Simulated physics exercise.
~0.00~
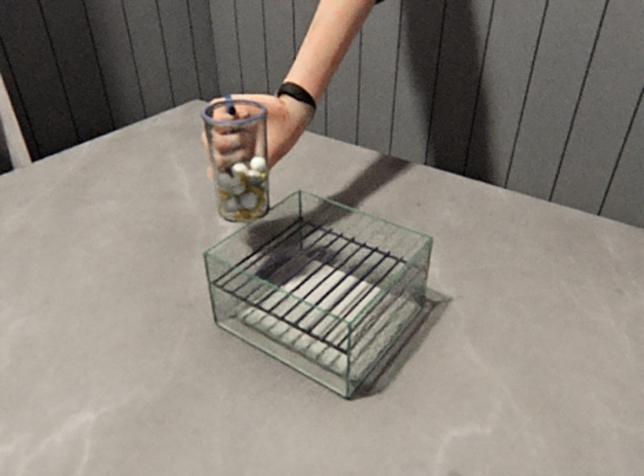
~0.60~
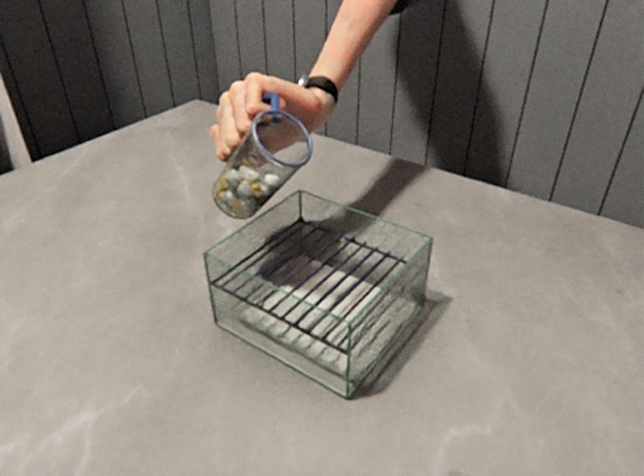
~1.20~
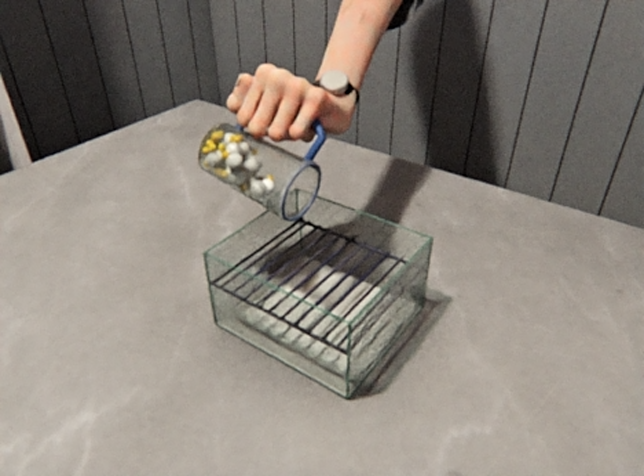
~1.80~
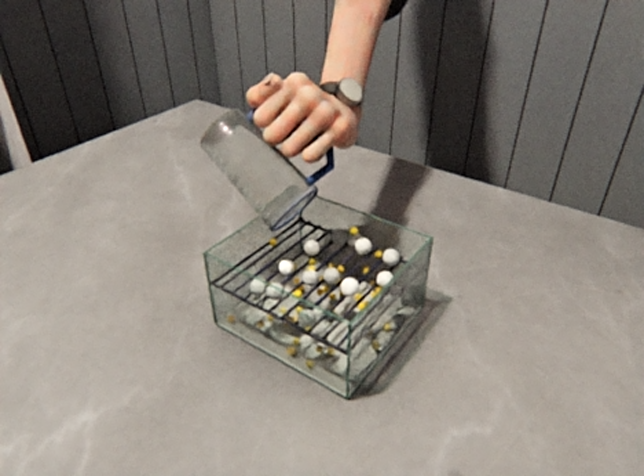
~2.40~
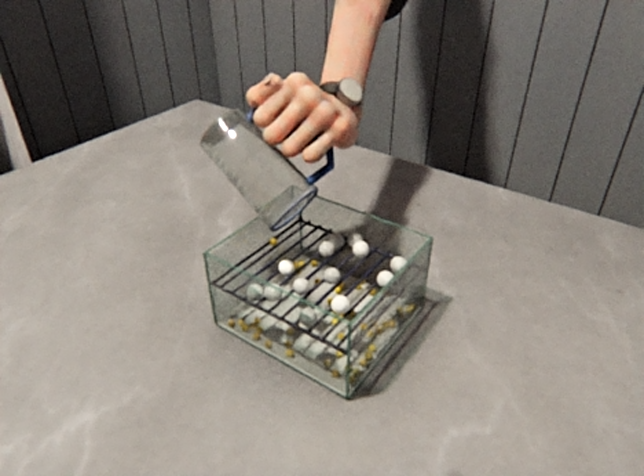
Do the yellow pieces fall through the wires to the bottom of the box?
Yes, nearly all of the yellow pieces drop through the wires to the bottom of the box, while the white ones stay on top.
In the video, a hand holds a clear cup of yellow and white pieces, moves it right and tips it over a glass box with wires across it. The pieces pour out, and nearly all the yellow ones drop through while the white ones stay on the wires.
